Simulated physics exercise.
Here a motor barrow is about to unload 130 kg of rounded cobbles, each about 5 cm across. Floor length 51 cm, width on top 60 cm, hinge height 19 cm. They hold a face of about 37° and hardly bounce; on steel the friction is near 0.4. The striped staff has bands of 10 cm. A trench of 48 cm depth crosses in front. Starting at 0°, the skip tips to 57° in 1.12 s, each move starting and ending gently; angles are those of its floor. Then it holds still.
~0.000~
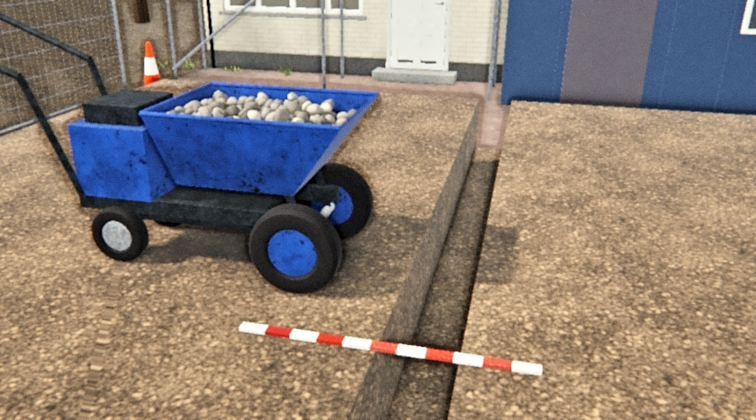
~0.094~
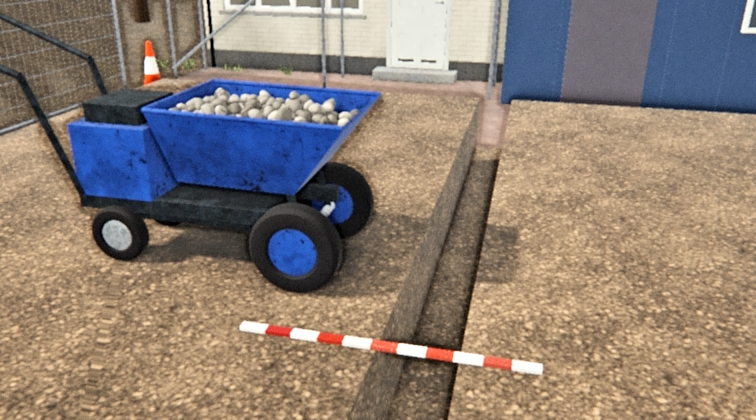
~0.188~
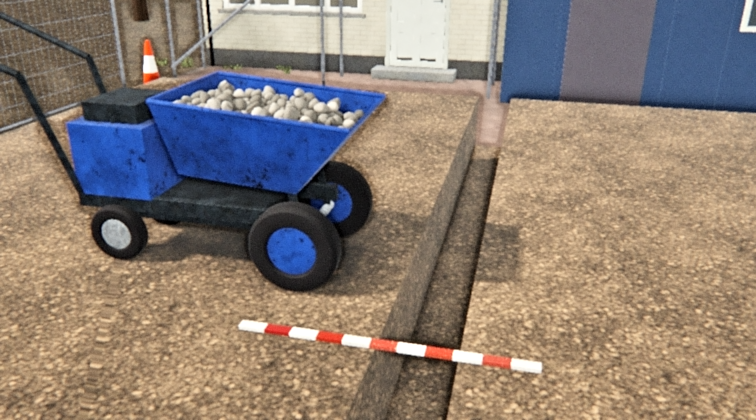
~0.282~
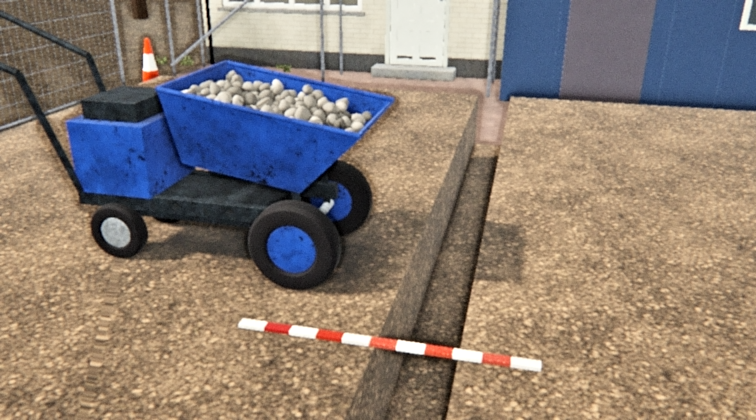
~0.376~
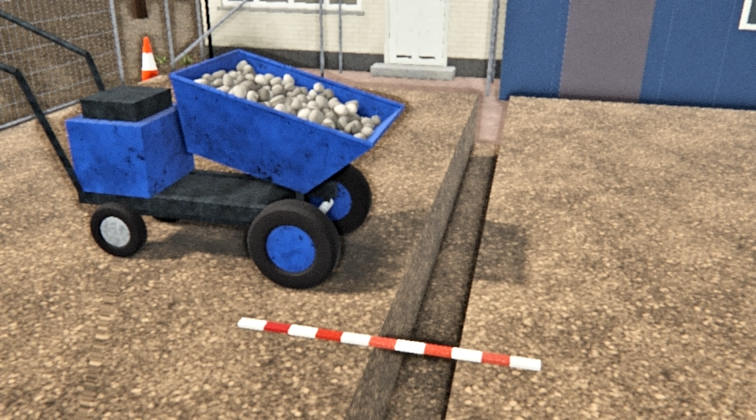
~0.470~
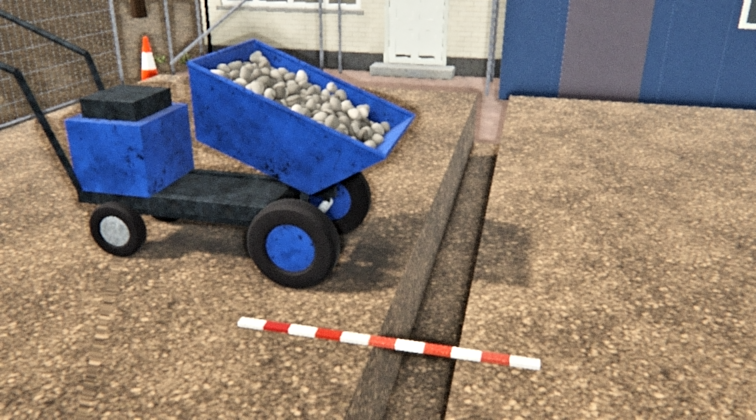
At first, a blue motor barrow loaded with rounded cobbles stands level on gravelly ground, beside a narrow trench and a red-and-white striped staff. Its skip then begins to tilt, the rear rising slowly. The slope steepens steadily, and the stones shift toward the lowered right end while the wheels stay still.
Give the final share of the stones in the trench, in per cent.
About 32 per cent.
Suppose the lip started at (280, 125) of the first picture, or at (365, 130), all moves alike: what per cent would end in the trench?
About 50 and 15 per cent.
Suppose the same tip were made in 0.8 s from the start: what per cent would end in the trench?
It would be near 25 per cent.
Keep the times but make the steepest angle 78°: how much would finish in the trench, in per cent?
It would be near 55 per cent.
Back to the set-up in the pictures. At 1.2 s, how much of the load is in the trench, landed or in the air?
Some 5 per cent.
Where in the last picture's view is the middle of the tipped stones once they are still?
Near (461, 350).
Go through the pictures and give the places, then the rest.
Lip at (339, 129), floor tilted 0°, highest stones at (265, 104), in the first picture.
Lip at (342, 129), floor tilted 1°, highest stones at (260, 102); the stones move at 0.2 m/s on average, in the second picture.
Lip at (349, 132), floor tilted 4°, highest stones at (233, 95); the stones move at 0.4 m/s on average, in the third picture.
Lip at (360, 137), floor tilted 9°, highest stones at (234, 84); the stones move at 0.5 m/s on average, in the fourth picture.
The skip is at 15°, its lip at (372, 146); the top of the load is at (246, 76); the stones move at 0.6 m/s on average, in the fifth picture.
The skip is at 22°, its lip at (385, 157); the top of the load is at (261, 68); the stones move at 0.6 m/s on average, in the sixth picture.
After 0.8 s the floor is at 48°; 100 % in the skip; the foremost stones are at (416, 182).
After 1.2 s the floor is at 57°; 88 % in the skip, 7 % in the trench, 5 % past the trench; the foremost stones are at (509, 298).
After 1.6 s the floor is at 57°; 68 % in the skip, 12 % in the trench, 20 % past the trench; the foremost stones are at (590, 291).
After 3.5 s the floor is at 57°; 46 % in the skip, 32 % in the trench, 22 % past the trench; the foremost stones are at (660, 301).
